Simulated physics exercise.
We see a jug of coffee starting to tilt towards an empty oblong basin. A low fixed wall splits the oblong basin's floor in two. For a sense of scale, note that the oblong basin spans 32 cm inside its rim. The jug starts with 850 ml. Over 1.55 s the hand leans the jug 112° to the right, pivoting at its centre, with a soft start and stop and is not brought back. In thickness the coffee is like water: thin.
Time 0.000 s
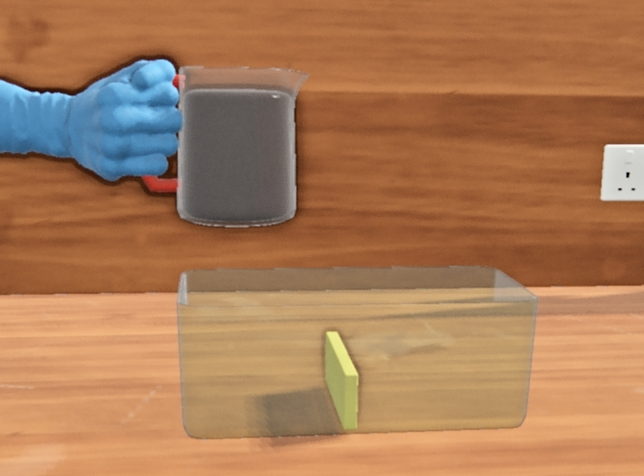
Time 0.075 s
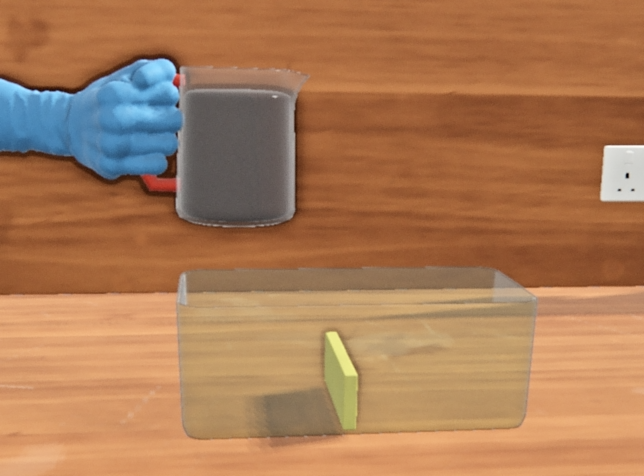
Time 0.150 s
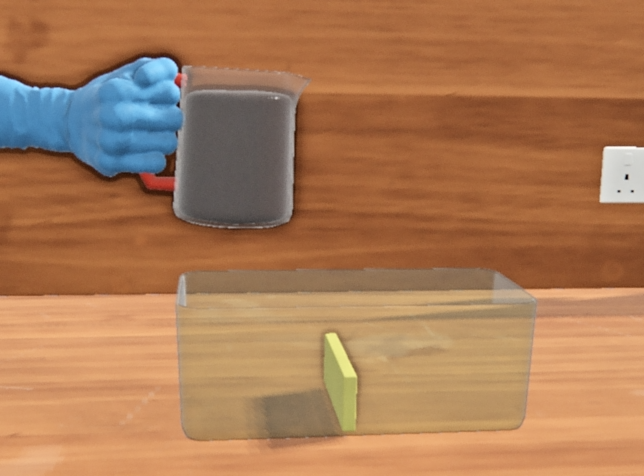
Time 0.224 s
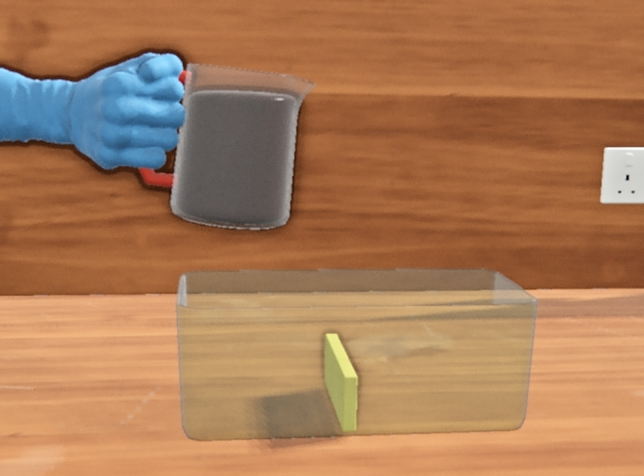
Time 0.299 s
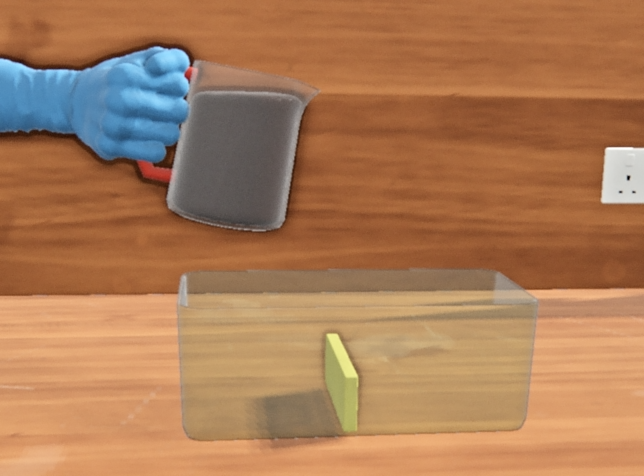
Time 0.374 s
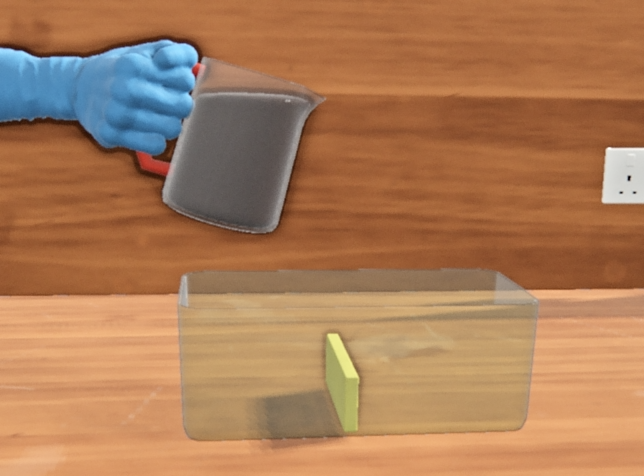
A wood-panelled wall with a white socket at the right stands behind a pale wooden surface, seen from the front by a still camera. A blue-gloved hand at the upper left holds a clear jug of dark grey-brown liquid by its red handle, above an empty, see-through oblong basin with a small upright yellow-green wall inside. The hand rises slightly and gradually leans the jug modestly to the right.
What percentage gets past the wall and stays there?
About 94 per cent.
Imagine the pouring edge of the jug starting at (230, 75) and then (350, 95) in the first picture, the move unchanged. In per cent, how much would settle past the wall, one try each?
Result: 15 per cent, then 100 per cent.
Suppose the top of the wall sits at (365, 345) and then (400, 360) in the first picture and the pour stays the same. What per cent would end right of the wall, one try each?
Some 75 in a hundred, then some 40 in a hundred.
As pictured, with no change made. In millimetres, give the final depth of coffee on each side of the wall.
The left side settles near 2 mm and the right side near 36 mm.
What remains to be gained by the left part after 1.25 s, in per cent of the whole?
Near 4 percent, give or take.
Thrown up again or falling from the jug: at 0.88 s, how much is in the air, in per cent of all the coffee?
About 12 per cent.
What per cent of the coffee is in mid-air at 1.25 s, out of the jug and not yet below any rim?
It comes to some 16 percent of the total.
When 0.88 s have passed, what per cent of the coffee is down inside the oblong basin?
Near 6 in a hundred.
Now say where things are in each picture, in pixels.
The first picture shows tilt 0°; pouring edge (308, 73); surface from (183, 93) to (291, 94); the oblong basin's rim runs from (181, 290) to (515, 285); the wall's top is at (341, 354).
The second picture shows tilt 1°; pouring edge (309, 74); surface from (184, 92) to (291, 95).
The third picture shows tilt 3°; pouring edge (311, 78); surface from (185, 95) to (293, 97).
The fourth picture shows tilt 6°; pouring edge (315, 82); surface from (187, 96) to (296, 97).
The fifth picture shows tilt 10°; pouring edge (320, 89); surface from (192, 99) to (302, 97).
The sixth picture shows tilt 15°; pouring edge (325, 97); surface from (189, 113) to (310, 101).
Then, 0.88 s in, the tilt is 67° and 82 per cent is still to pour, 0 is left of the wall and 6 right of it.
Then, 1.25 s in, the tilt is 102° and 29 per cent is still to pour, 1 is left of the wall and 55 right of it.
Then, 1.63 s in, the tilt is 112° and 1 per cent is still to pour, 4 is left of the wall and 92 right of it.
Then, 2.05 s in, the tilt is 112° and 0 per cent is still to pour, 5 is left of the wall and 94 right of it.
Finally, 5 per cent lies left of the wall, 94 right of it and 1 outside.
